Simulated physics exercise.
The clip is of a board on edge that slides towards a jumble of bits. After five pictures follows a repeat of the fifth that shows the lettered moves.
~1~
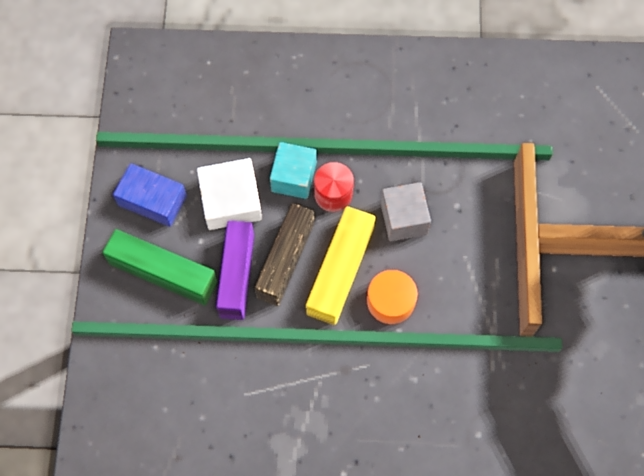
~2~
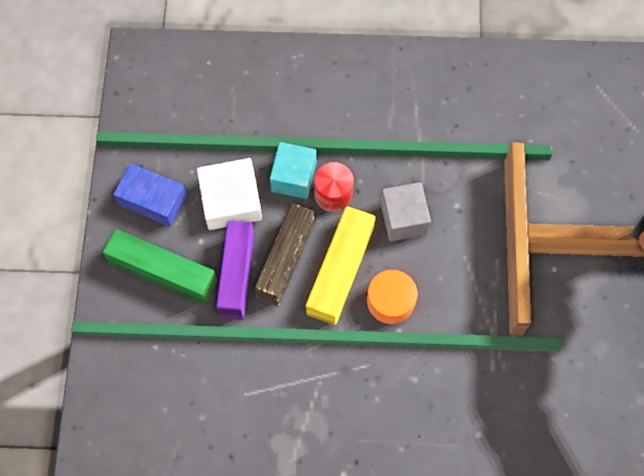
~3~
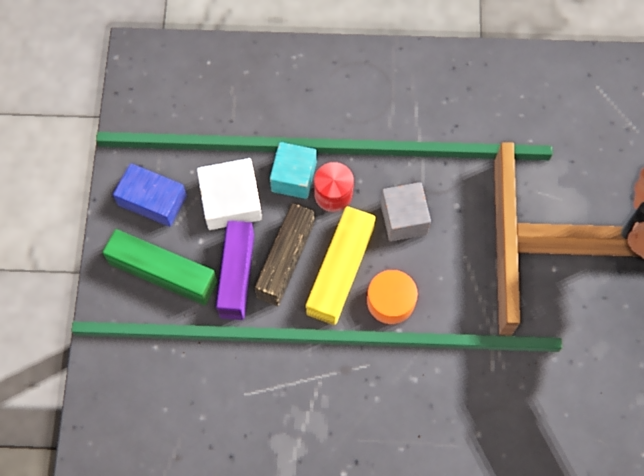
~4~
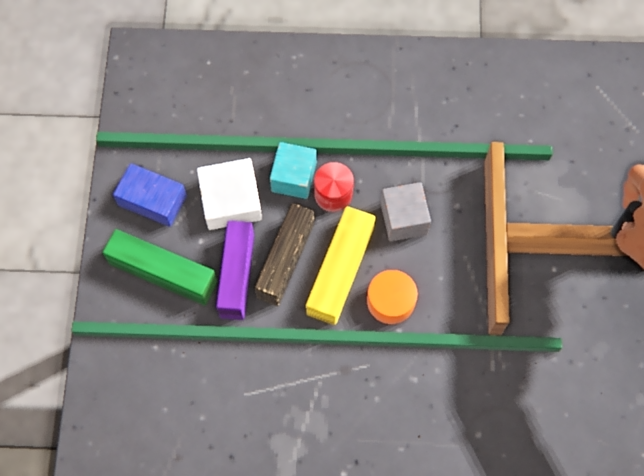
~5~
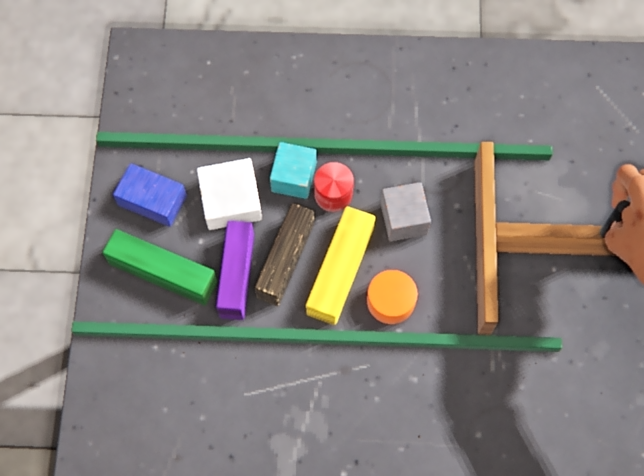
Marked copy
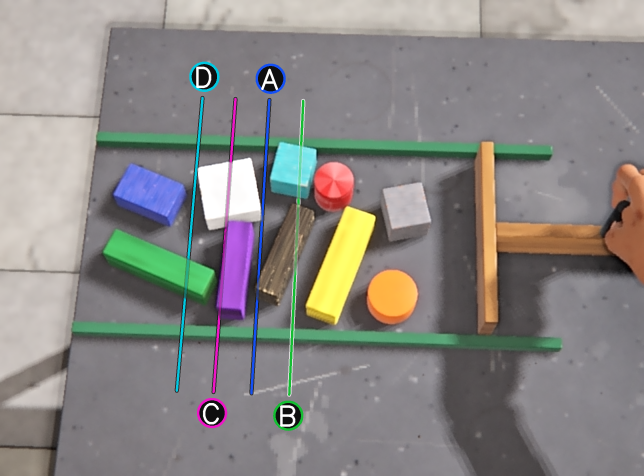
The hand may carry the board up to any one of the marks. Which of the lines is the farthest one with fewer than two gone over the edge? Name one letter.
No farther than A.
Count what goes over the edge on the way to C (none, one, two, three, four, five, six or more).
In all, two.
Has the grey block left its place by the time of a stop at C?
Yes.
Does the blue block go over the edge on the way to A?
No.
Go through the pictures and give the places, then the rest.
The first frame shows purple stick (235, 270); grey block (405, 212); turquoise block (294, 171).
The second frame shows board (521, 230); green stick (161, 267).
The third frame shows board (510, 230); black bar (285, 255).
The fourth frame shows board (500, 229); red tin (333, 187).
The fifth frame shows board (489, 229); orange tin (392, 297); purple stick (235, 270); grey block (405, 212).
On the marked copy, A at (261, 238); B at (297, 240); C at (225, 237); D at (190, 236).
Taking A. A third of the way, board (408, 226); orange tin (374, 297); yellow stick (333, 265).
Two thirds of the way, board (325, 224); green stick (135, 266); purple stick (202, 274).
When it is over, board (265, 222); green stick (80, 255); blue block (100, 187); none fallen.
As for the rest, B is within the limit but short; C drops two; D drops three.
